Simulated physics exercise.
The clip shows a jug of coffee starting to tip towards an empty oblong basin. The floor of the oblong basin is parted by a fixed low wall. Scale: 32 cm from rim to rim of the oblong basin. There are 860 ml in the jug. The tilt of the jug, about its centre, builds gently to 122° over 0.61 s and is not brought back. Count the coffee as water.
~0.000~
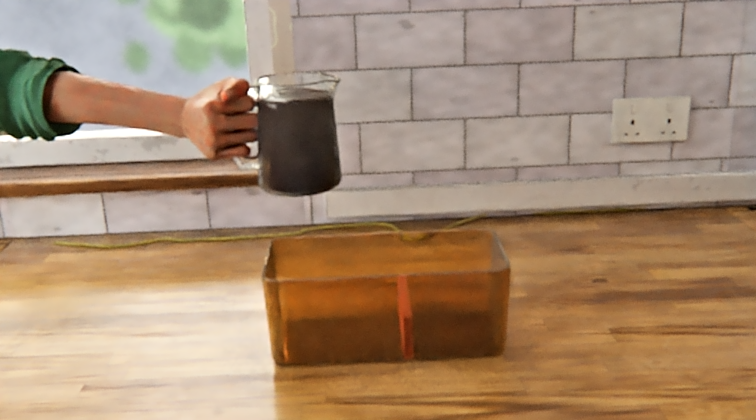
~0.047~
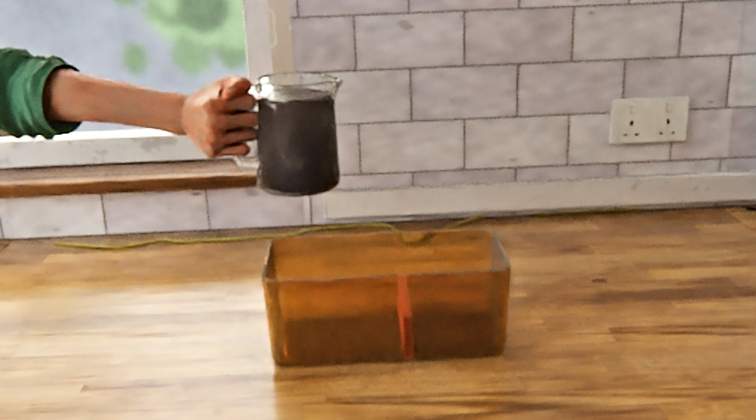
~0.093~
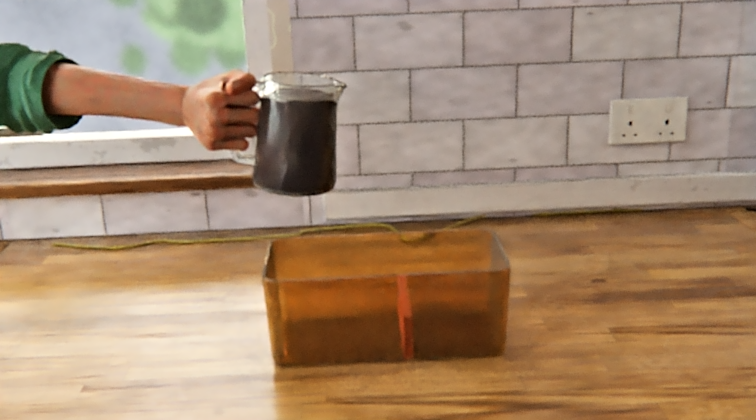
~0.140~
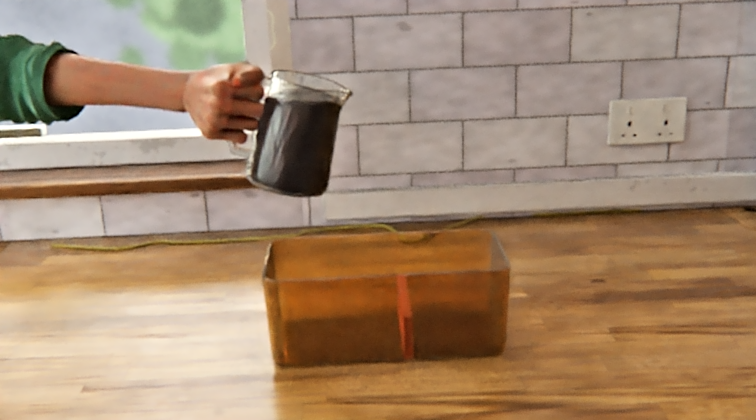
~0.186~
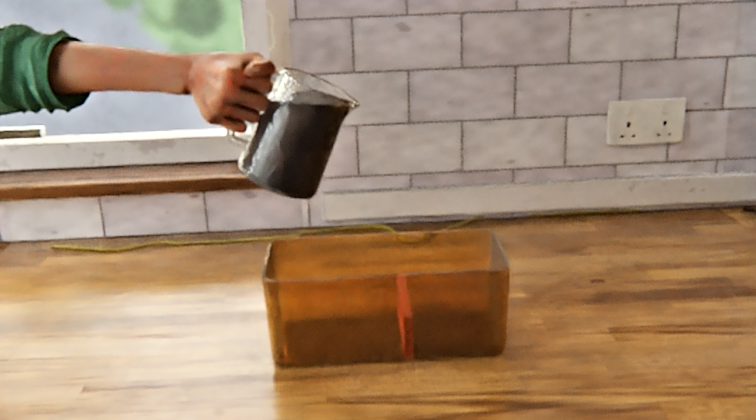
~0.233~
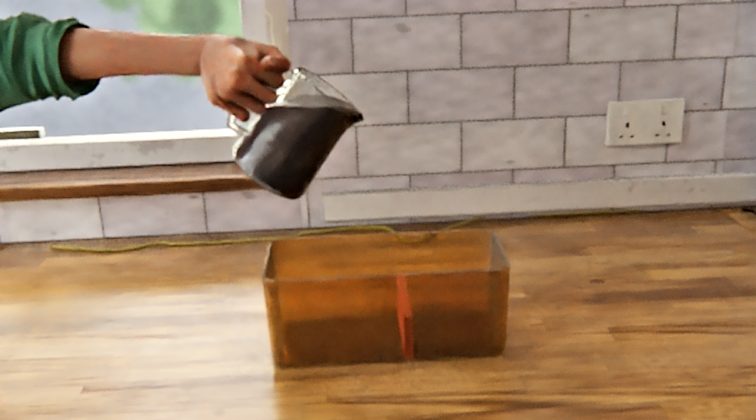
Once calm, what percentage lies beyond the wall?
Roughly 55 per cent is past the wall.
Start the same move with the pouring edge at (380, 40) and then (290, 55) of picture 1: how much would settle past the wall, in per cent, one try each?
First 70, then 5 per cent.
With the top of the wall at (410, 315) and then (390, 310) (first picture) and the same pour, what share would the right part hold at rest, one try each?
In turn about 55 and 85 per cent.
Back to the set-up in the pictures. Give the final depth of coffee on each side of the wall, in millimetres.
Some 14 mm on the left and 28 mm on the right.
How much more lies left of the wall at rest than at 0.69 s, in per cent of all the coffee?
Near 18 in a hundred.
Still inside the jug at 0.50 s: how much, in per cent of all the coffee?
Near 58 in a hundred.
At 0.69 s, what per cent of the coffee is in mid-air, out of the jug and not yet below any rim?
Some 20 per cent.
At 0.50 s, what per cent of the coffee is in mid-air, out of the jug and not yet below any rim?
Near 30 in a hundred.
After 0.50 s the tilt is 112° and 59 per cent is still to pour, 0 is left of the wall and 12 right of it.
After 0.69 s the tilt is 122° and 11 per cent is still to pour, 26 is left of the wall and 44 right of it.
After 0.89 s the tilt is 122° and 0 per cent is still to pour, 40 is left of the wall and 55 right of it.
After 1.11 s the tilt is 122° and 0 per cent is still to pour, 43 is left of the wall and 55 right of it.
In the end 43 per cent lies left of the wall, 55 right of it and 2 outside.
